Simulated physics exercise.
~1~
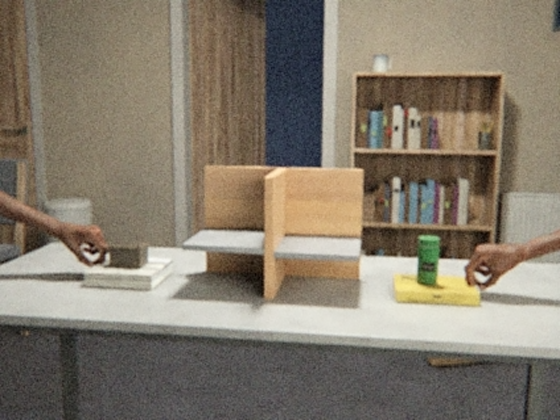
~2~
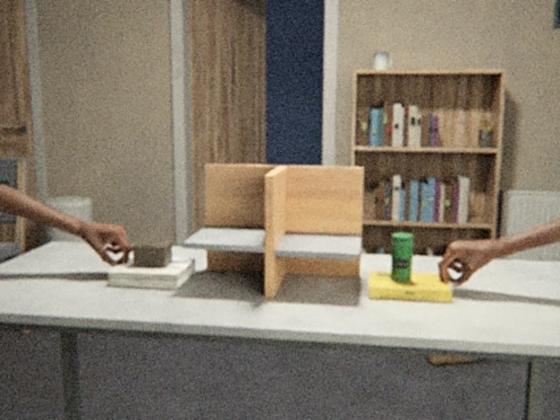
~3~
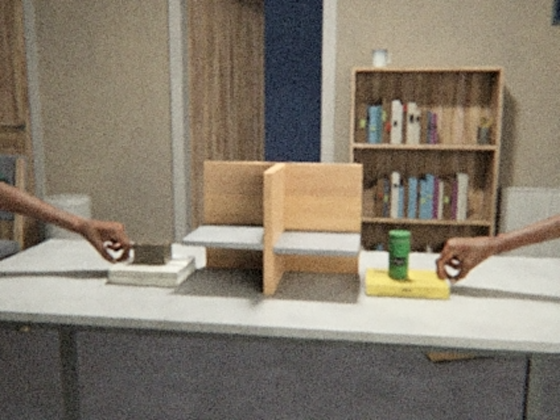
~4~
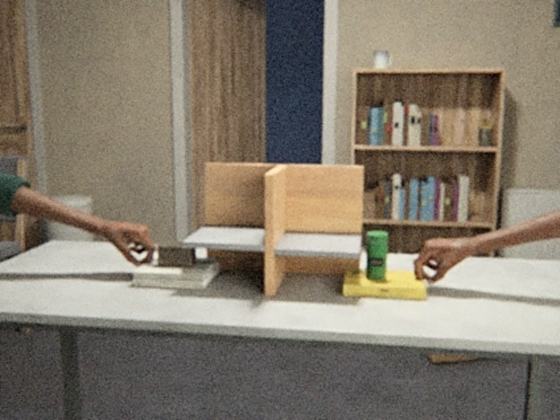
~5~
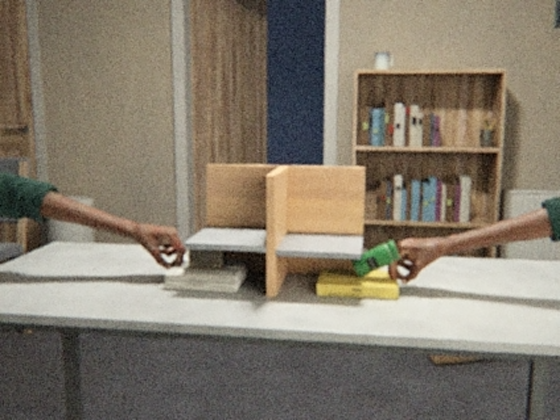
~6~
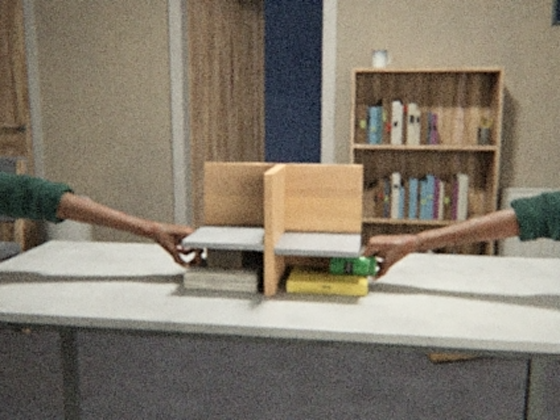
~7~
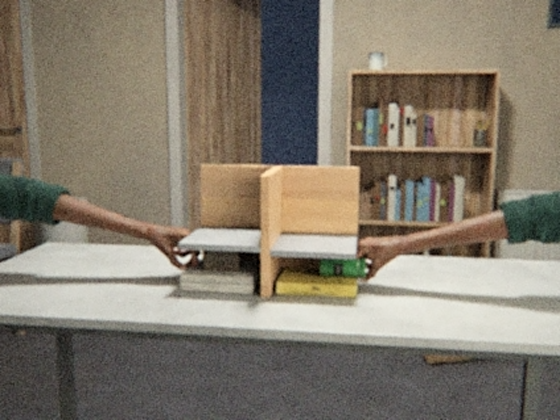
A white board carrying a black block and a yellow box carrying an upright green shaker are pushed inward by two hands beneath low shelves; the block slides under untouched, while the shaker tips against the shelf and ends lying on its side on the box.
